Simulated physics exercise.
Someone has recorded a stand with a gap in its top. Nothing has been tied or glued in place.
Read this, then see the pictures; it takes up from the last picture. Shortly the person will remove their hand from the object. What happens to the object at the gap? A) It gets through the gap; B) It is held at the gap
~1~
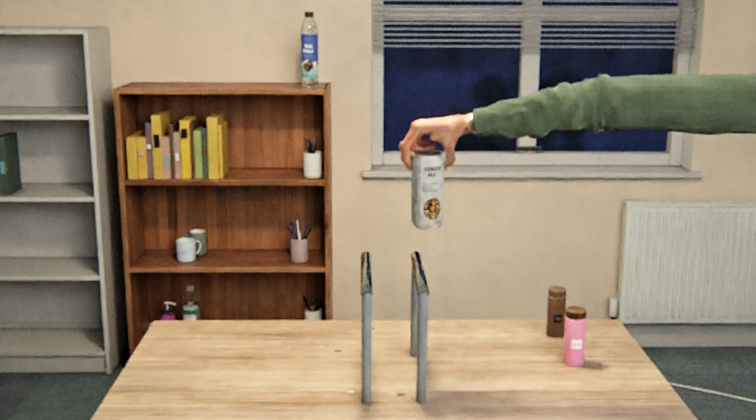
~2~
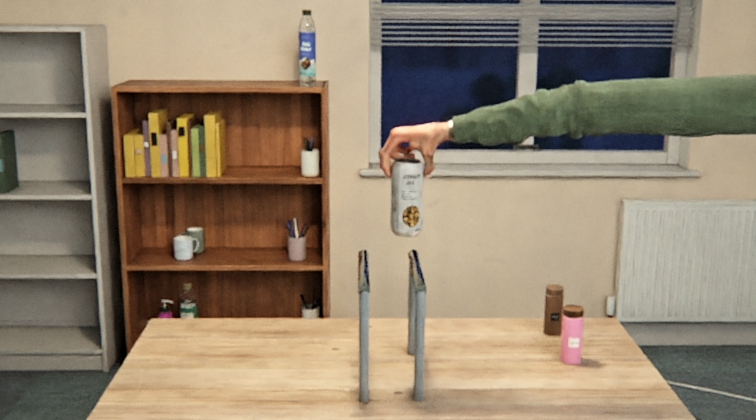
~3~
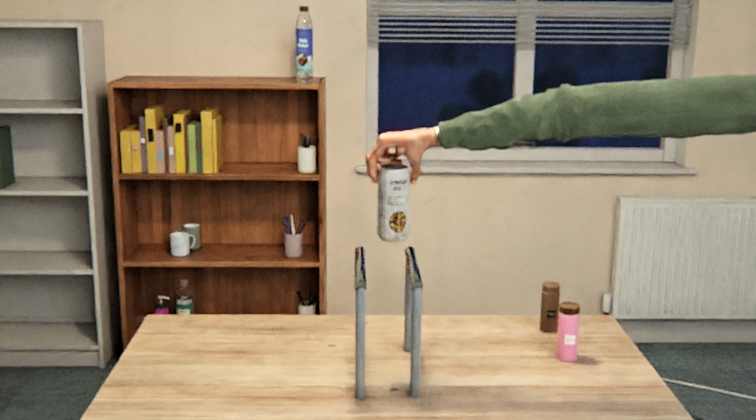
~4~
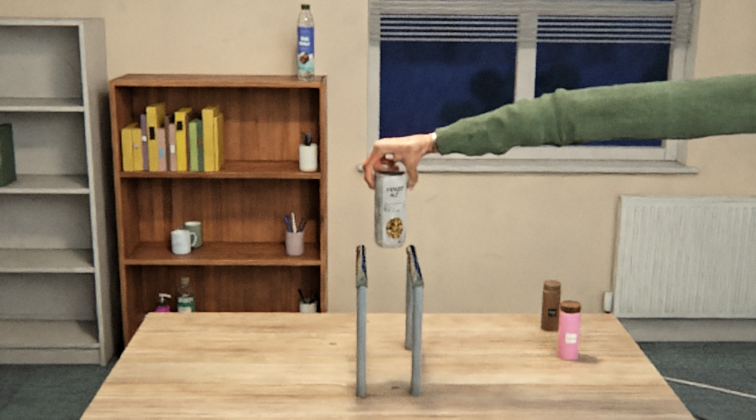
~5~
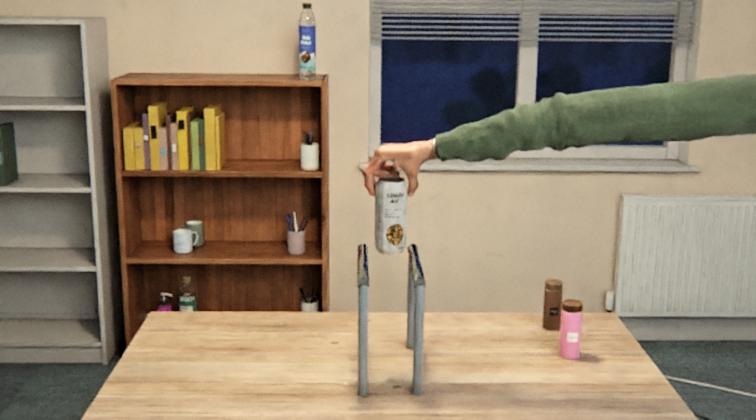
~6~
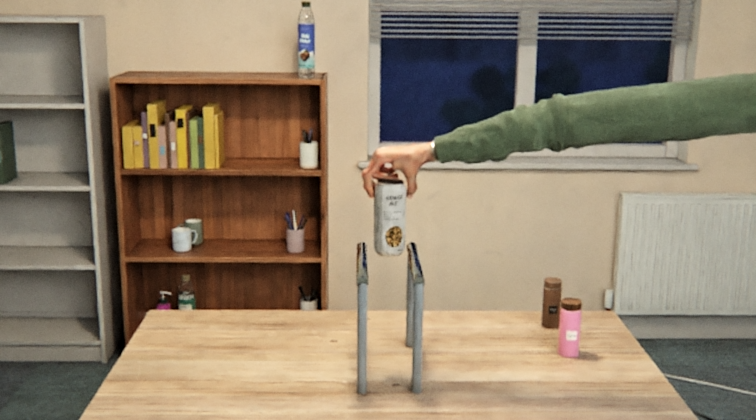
It gets through the gap (A).
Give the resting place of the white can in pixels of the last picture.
At about (388, 334).
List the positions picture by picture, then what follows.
The first picture shows on its way; white can (428, 190); pink shaker (575, 336).
The second picture shows on its way; white can (407, 198); pink shaker (572, 335).
The third picture shows on its way; white can (393, 203); pink shaker (568, 332).
The fourth picture shows on its way; white can (391, 210); pink shaker (569, 330).
The fifth picture shows on its way; white can (391, 216); pink shaker (571, 329).
The sixth picture shows held still over the gap; white can (390, 218); pink shaker (570, 327).
Then, 0.32 s past the last view, white can displaced well along near (388, 324).
Then, 0.66 s past the last view, white can displaced well along near (388, 334).
Finally, moved from the start, white can; the other 2 still in place. Final places as the last picture's camera would see them, white can near (388, 334). The can goes down the gap.
